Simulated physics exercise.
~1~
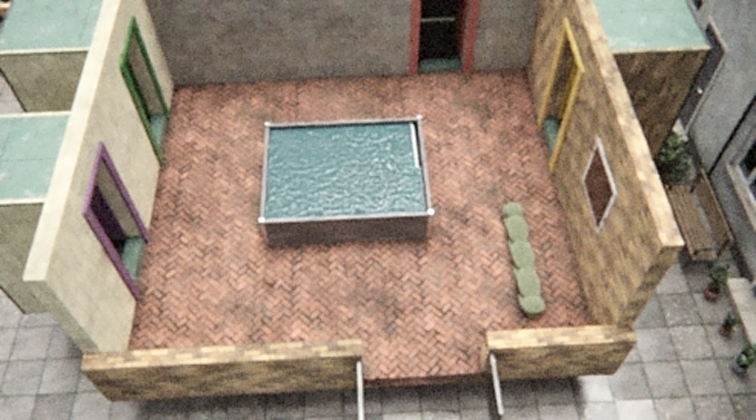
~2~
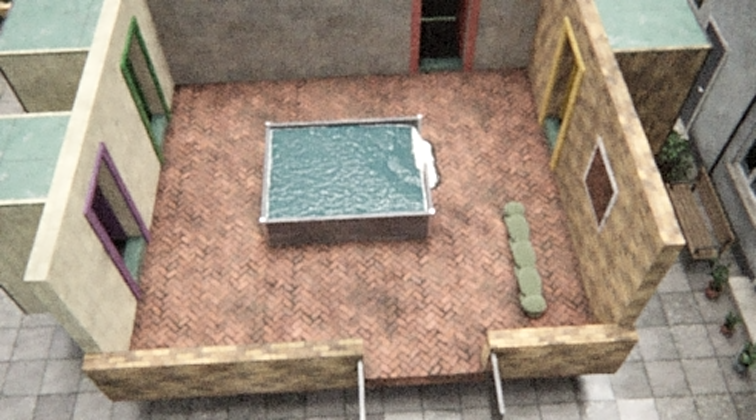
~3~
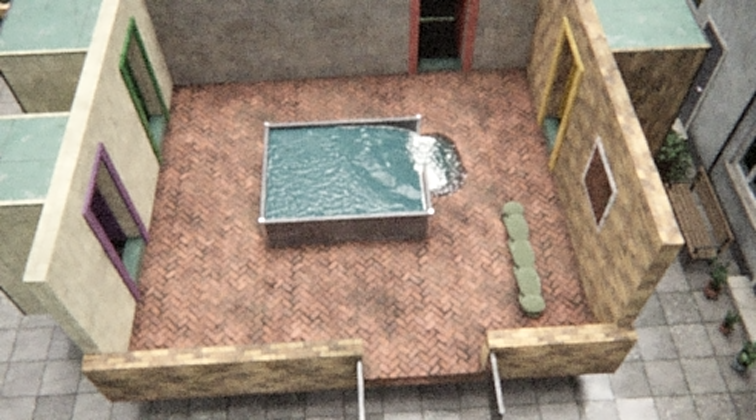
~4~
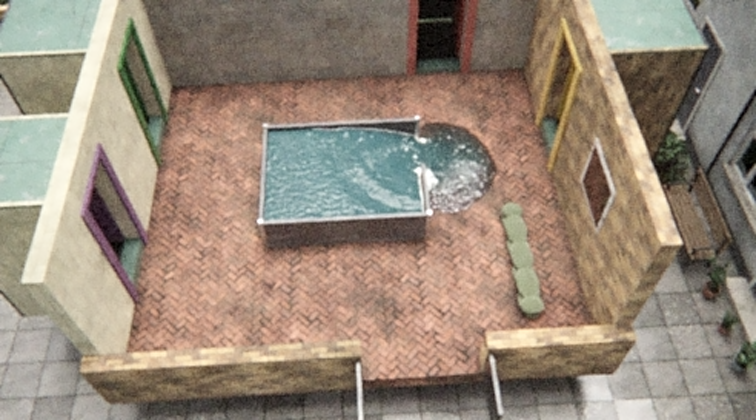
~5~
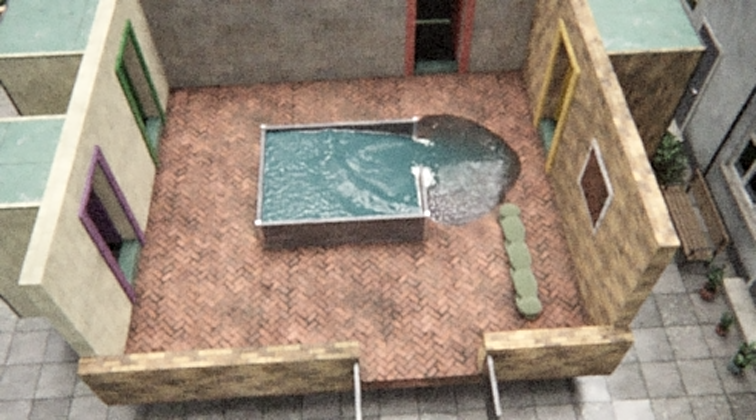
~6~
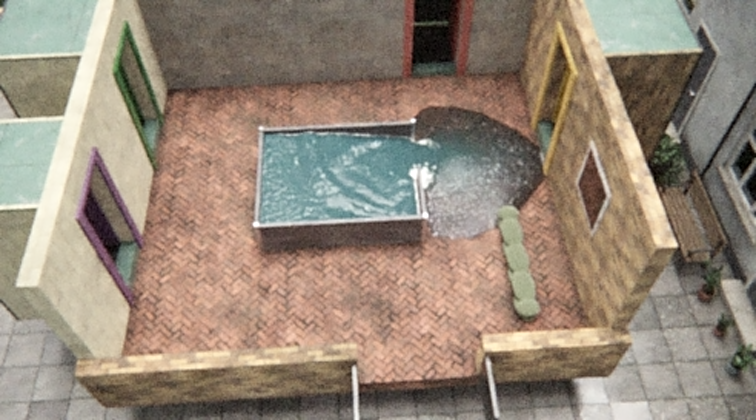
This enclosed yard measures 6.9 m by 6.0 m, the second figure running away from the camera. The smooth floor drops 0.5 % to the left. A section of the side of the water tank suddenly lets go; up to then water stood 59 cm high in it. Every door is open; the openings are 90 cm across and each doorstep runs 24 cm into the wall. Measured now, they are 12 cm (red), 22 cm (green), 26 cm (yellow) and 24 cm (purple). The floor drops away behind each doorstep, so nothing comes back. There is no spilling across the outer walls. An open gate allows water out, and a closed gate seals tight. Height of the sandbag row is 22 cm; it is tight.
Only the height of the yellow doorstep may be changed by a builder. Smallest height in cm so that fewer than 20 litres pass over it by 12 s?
I would say 25 cm.
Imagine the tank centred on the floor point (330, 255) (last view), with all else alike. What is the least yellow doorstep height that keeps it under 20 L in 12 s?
Then roughly 19 cm.
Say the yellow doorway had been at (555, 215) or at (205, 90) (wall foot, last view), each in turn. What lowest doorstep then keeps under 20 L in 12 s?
First place around 16 cm, second around 8.5 cm.
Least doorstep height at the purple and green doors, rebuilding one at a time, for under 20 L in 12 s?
Some 7.0 cm for purple, some 10.0 cm for green.
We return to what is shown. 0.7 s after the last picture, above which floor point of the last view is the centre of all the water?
I'd say around (377, 189).
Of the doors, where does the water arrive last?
I'd say the purple one.
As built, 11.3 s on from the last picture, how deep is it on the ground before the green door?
Roughly 9.5 cm deep.
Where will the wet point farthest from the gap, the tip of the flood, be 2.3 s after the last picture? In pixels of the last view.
In the last picture, around (592, 352).
Then, 0.7 s after the last picture water covers 20 % of the floor, deepest (34 cm) near (419, 162); 28 cm at the yellow door, 0 litres in over its 26 cm doorstep.
Then, 2.3 s after the last picture water covers 30 % of the floor, deepest (32 cm) near (519, 79); 26 cm at the yellow door, 10 litres in over its 26 cm doorstep.
Then, 11.3 s after the last picture water covers 95 % of the floor, deepest (13 cm) near (118, 382); 8 cm at the yellow door, 12 litres in over its 26 cm doorstep.
At the yellow door as built, the water peaked near 31 cm, 1.1 s after the last picture.
With a doorstep of 21.5 cm, 50 litres would have come in within the 12 s; with 29 cm, 2 litres. So under 20 litres takes about 25 cm.
